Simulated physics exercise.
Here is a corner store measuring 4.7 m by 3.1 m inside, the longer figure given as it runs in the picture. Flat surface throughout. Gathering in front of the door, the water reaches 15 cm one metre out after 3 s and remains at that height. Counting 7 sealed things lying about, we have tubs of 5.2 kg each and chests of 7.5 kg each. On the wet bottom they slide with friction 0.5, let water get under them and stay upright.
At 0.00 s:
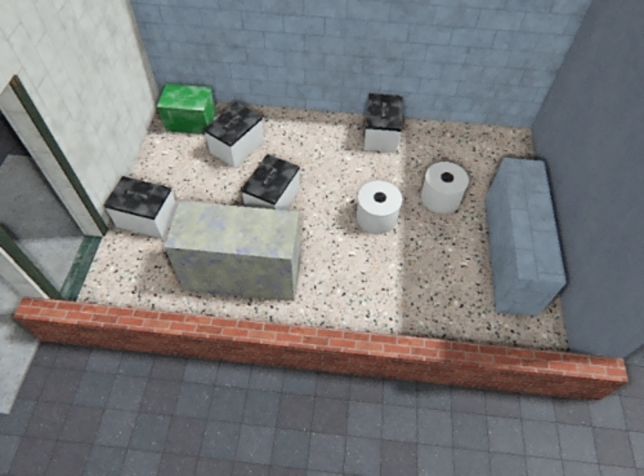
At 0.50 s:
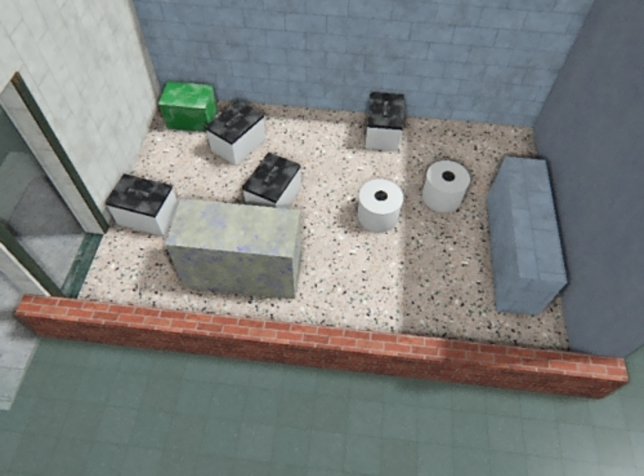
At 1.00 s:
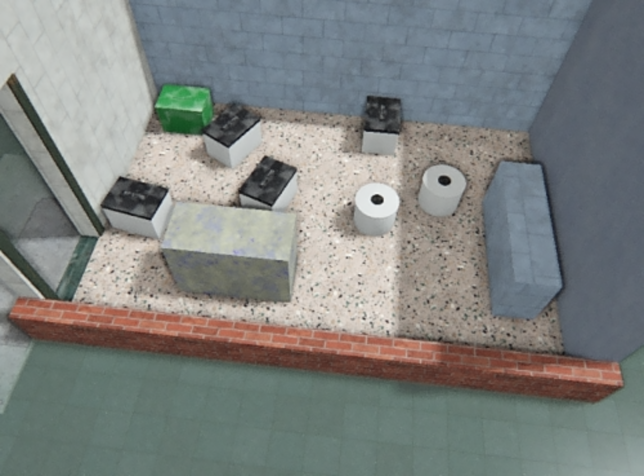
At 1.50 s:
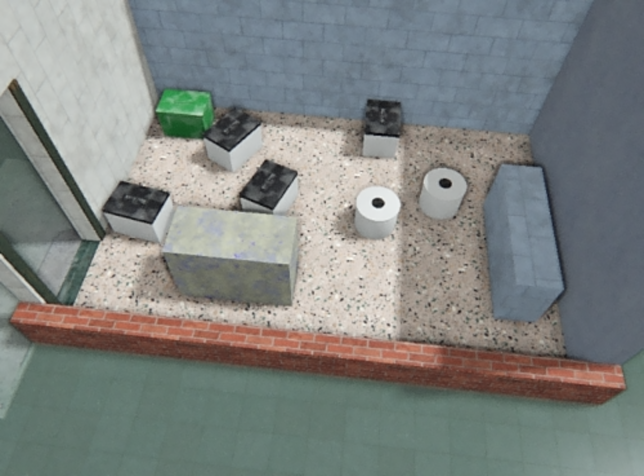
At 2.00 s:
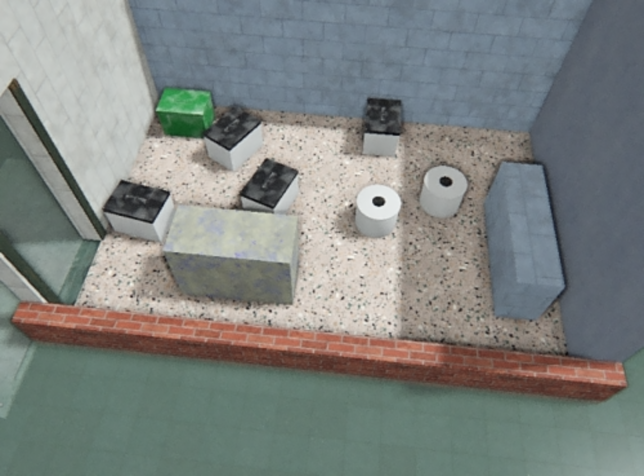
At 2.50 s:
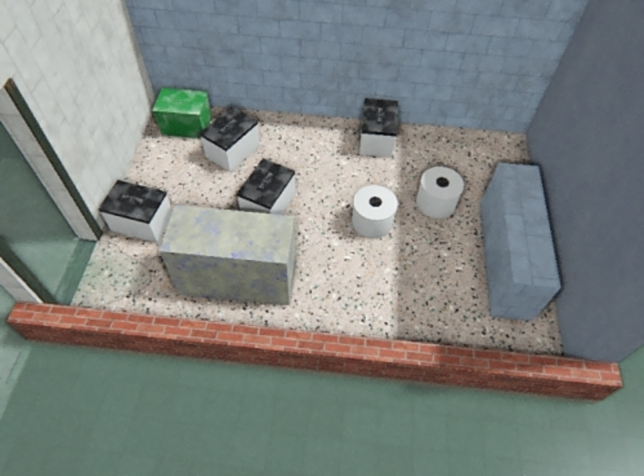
A small walled room with a speckled floor, a low red brick wall along its front and a doorway at left is seen from high above. A green box sits in the back left corner, with four black-topped white boxes, a mottled grey-green block, two white cylinders and a blue-grey block at right. Greenish water covers the dark paving outside, then creeps in at the doorway, while the objects stay put and the camera shifts slightly.
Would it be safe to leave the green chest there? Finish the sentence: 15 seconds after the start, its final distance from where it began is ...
Between a quarter metre and a metre.
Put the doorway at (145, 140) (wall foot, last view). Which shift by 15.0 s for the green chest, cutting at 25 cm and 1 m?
Outcome - green chest: Well off.
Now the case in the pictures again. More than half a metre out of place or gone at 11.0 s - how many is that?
Result: 1.
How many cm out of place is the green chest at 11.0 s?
20 cm or so by then.
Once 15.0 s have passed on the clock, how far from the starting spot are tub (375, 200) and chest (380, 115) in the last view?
Respectively 100 and 100 centimetres.
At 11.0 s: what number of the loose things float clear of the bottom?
At that moment it comes to 6.
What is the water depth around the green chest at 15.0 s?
Around 5 cm.
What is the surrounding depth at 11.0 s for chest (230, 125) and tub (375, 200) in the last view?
Around 6 cm and 3 cm.
After 3.5 s the green chest is near (180, 101), 0.0 m from its start, aground; 0 afloat.
After 6.8 s the green chest is near (180, 101), 0.0 m from its start, aground; 0 afloat.
After 11.0 s the green chest is near (163, 104), 0.2 m from its start, afloat; 6 afloat.
After 15.0 s the green chest is near (199, 133), 0.6 m from its start, afloat; 7 afloat.
